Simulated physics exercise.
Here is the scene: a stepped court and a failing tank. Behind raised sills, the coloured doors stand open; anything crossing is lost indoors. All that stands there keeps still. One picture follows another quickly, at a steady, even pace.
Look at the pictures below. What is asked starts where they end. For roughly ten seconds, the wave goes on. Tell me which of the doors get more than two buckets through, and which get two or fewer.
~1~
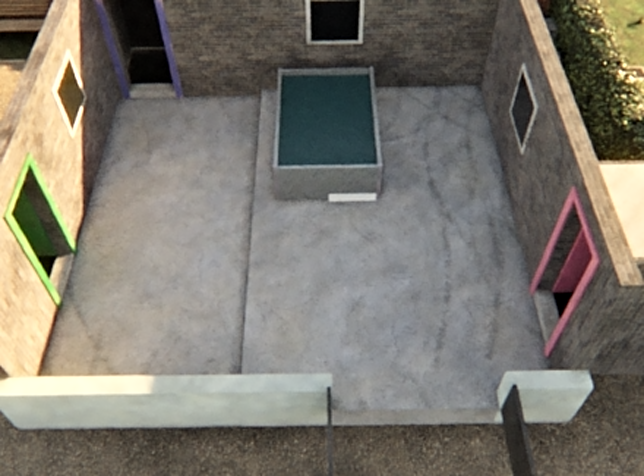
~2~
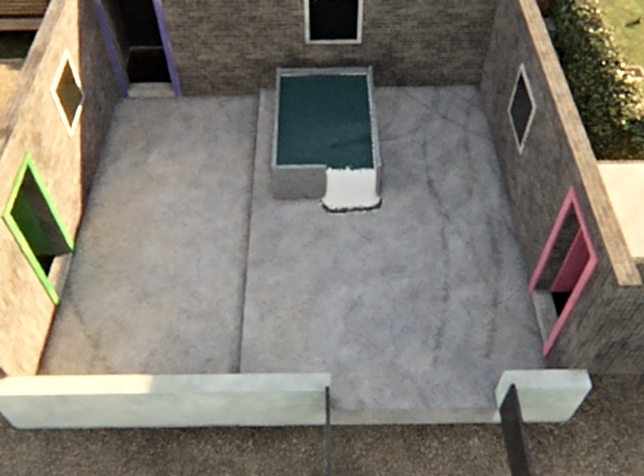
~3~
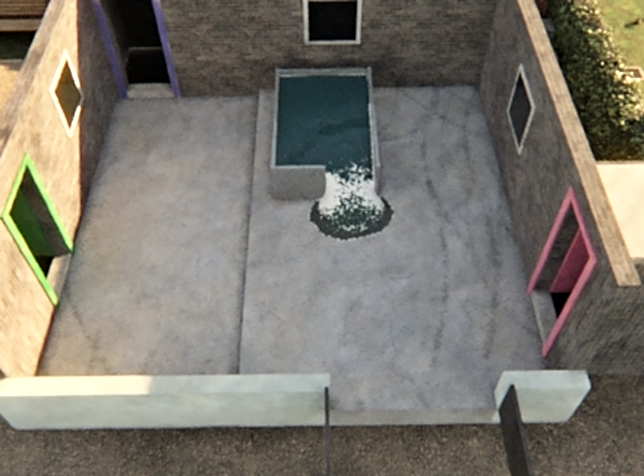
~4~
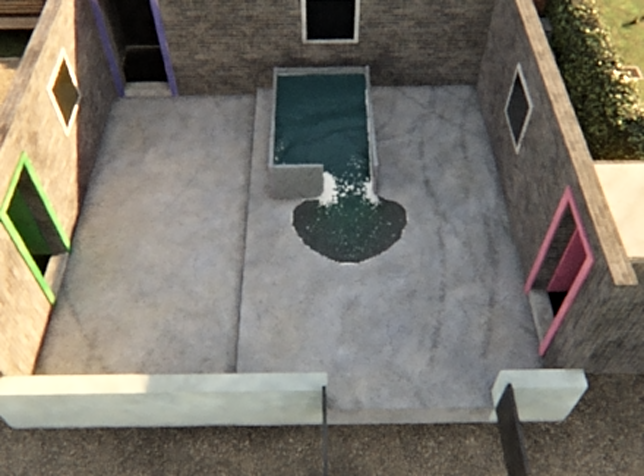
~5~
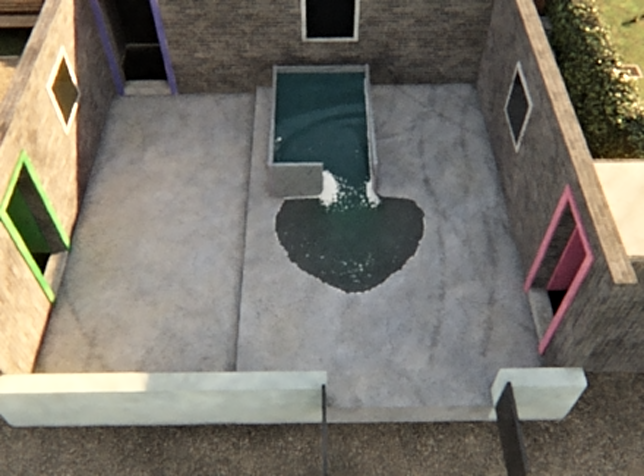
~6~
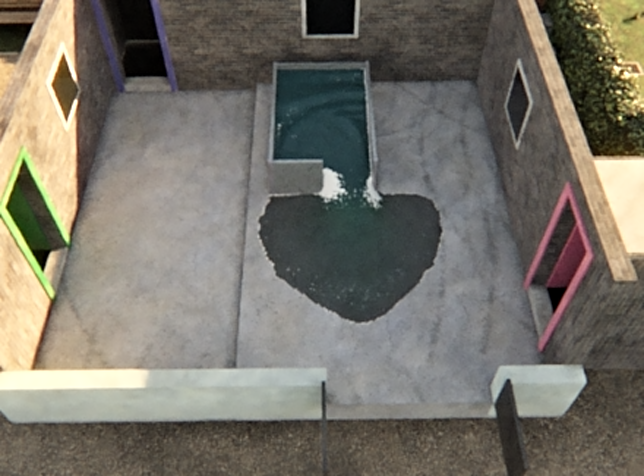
Sorted out: The blue door gets two or fewer; the green door gets two or fewer; the pink door gets two or fewer.
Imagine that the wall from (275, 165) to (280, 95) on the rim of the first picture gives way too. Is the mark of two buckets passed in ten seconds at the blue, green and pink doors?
Result - blue door tops the mark, green door tops the mark, pink door does not reach it.
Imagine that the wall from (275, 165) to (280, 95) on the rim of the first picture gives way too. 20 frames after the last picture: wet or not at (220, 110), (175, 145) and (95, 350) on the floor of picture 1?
Submerged, submerged, submerged.
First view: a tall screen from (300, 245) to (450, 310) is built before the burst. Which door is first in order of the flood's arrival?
Looking at it, it's the pink door here.
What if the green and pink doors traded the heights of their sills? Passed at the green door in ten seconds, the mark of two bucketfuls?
One by one: The green door takes less.
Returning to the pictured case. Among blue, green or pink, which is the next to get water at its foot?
Answer: The door marked pink.
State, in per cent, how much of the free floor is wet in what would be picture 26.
My best guess is some 40 %.
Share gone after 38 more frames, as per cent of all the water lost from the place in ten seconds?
Some 70 per cent.
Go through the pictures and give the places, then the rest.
The water tank at (327, 118) is whole and still, in the first frame.
Water pours out at (351, 185) and has run to (377, 205), in the second frame.
The front is at (340, 235), out from the gap at (350, 188), in the third frame.
The front is at (362, 258), out from the gap at (347, 187), in the fourth frame.
Water pours out at (347, 185) and has run to (356, 289), in the fifth frame.
Water pours out at (347, 182) and has run to (366, 317), in the sixth frame.
A moment on, water covers 25 % of the floor; the blue door not reached, the green door not reached, the pink door not reached.
Next, water covers 35 % of the floor; the blue door not reached, the green door not reached, the pink door wet at the sill, nothing in.
Then, water covers 40 % of the floor; the blue door not reached, the green door not reached, the pink door wet at the sill, nothing in.
Later, water covers 50 % of the floor; the blue door not reached, the green door wet at the sill, nothing in, the pink door wet at the sill, nothing in.
In the end, water covers 80 % of the floor; the blue door wet at the sill, nothing in, the green door wet at the sill, nothing in, the pink door wet at the sill, nothing in.
